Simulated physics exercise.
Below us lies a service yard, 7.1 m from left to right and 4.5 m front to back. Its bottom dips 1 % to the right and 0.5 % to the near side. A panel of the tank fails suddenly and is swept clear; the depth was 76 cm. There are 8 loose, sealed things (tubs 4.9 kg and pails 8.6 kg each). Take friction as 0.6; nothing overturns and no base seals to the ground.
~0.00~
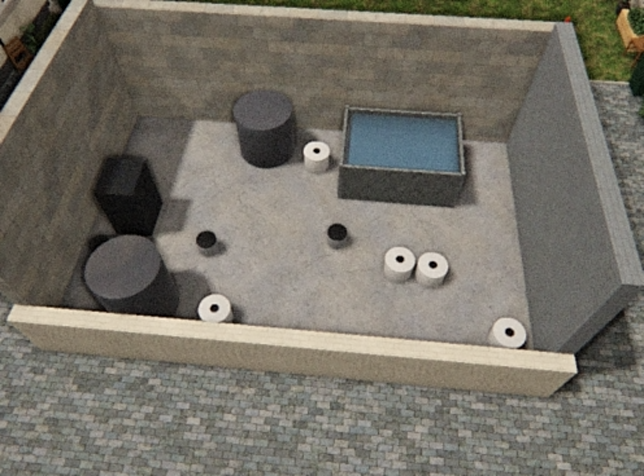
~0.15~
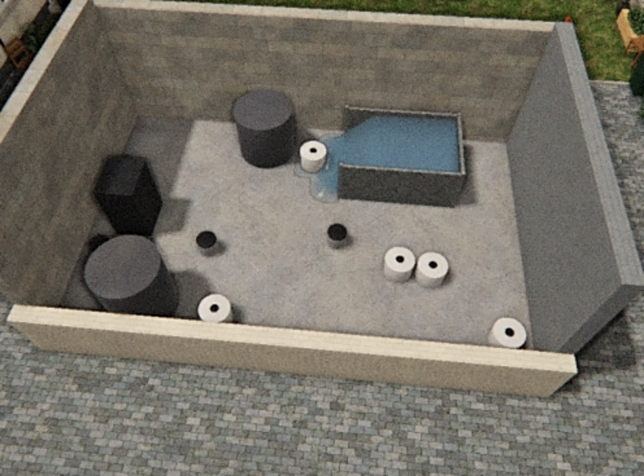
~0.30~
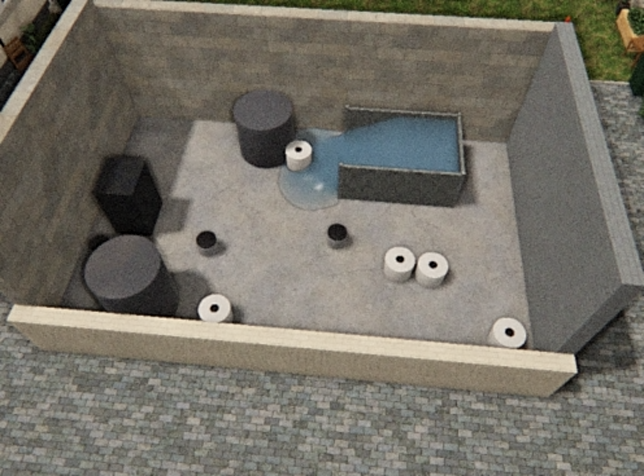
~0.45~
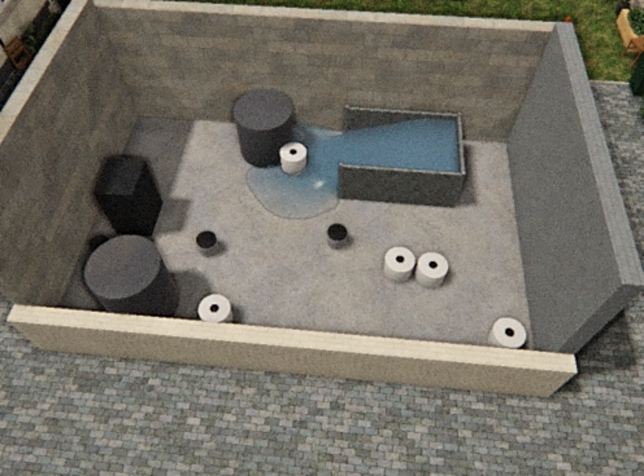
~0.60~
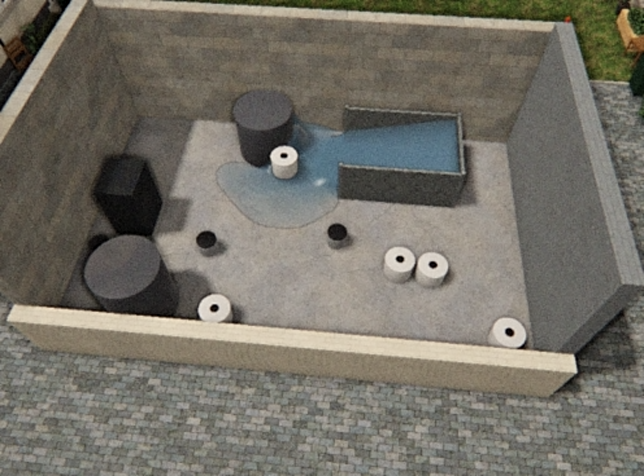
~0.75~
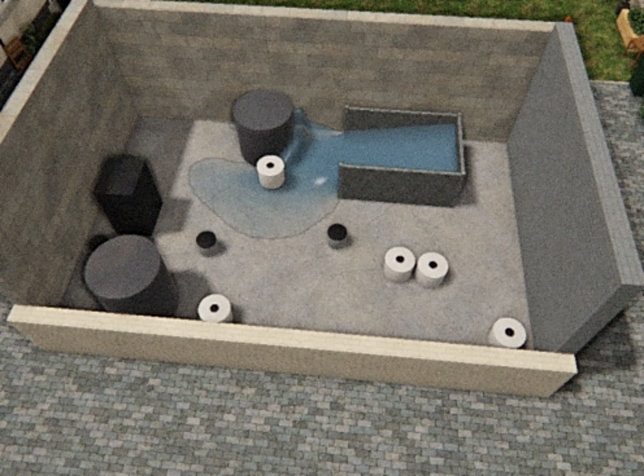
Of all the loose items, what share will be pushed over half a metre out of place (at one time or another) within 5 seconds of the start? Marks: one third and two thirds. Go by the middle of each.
That comes to one to two thirds.
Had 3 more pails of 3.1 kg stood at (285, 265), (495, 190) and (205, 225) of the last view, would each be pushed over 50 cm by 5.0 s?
In turn: Over, over, over.
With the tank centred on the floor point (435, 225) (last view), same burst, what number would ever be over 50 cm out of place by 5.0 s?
Then 5.
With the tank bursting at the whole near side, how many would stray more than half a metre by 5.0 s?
Then 6.
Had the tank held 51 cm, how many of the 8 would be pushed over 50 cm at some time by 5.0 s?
Then 3.
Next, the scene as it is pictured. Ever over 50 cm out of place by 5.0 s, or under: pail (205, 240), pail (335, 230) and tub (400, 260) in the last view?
In turn: Over, less, under.
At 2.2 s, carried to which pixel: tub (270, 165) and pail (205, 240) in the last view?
Around (71, 274) and (178, 267).
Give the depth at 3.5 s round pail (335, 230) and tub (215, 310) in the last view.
Roughly 3 and 17 cm.
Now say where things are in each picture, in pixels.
A tub at (317, 151) rests on the ground; a tub at (214, 308), on the bottom; water covers 2.5 m2; 0 of 8 have shifted, in the first picture.
A tub at (313, 151), on the bottom, 6 cm from its start; a tub at (214, 308), on the bottom; 3.2 m2 under water; 1 of 8 have shifted, in the second picture.
A tub at (299, 150) rests on the ground, 32 cm from its start; a tub at (214, 308) rests on the ground; 4.3 m2 under water; 1 of 8 have shifted, in the third picture.
A tub at (293, 152) floats, 42 cm from its start; a tub at (214, 308) rests on the ground; water covers 5.0 m2; 1 of 8 have shifted, in the fourth picture.
A tub at (284, 156) floats, 62 cm from its start; a tub at (214, 308), on the bottom; water covers 5.9 m2; 1 of 8 have shifted, in the fifth picture.
A tub at (270, 166) floats, 92 cm from its start; a tub at (214, 308), on the bottom; water covers 6.9 m2; 1 of 8 have shifted, in the sixth picture.
After 1.1 s 1 of 8 are over 50 cm from their spots; 1 afloat.
After 2.2 s 2 of 8 are over 50 cm from their spots; 2 afloat.
After 3.5 s 2 of 8 are over 50 cm from their spots; 4 afloat.
After 5.0 s 4 of 8 are over 50 cm from their spots, and 4 have been at some point; 6 afloat.
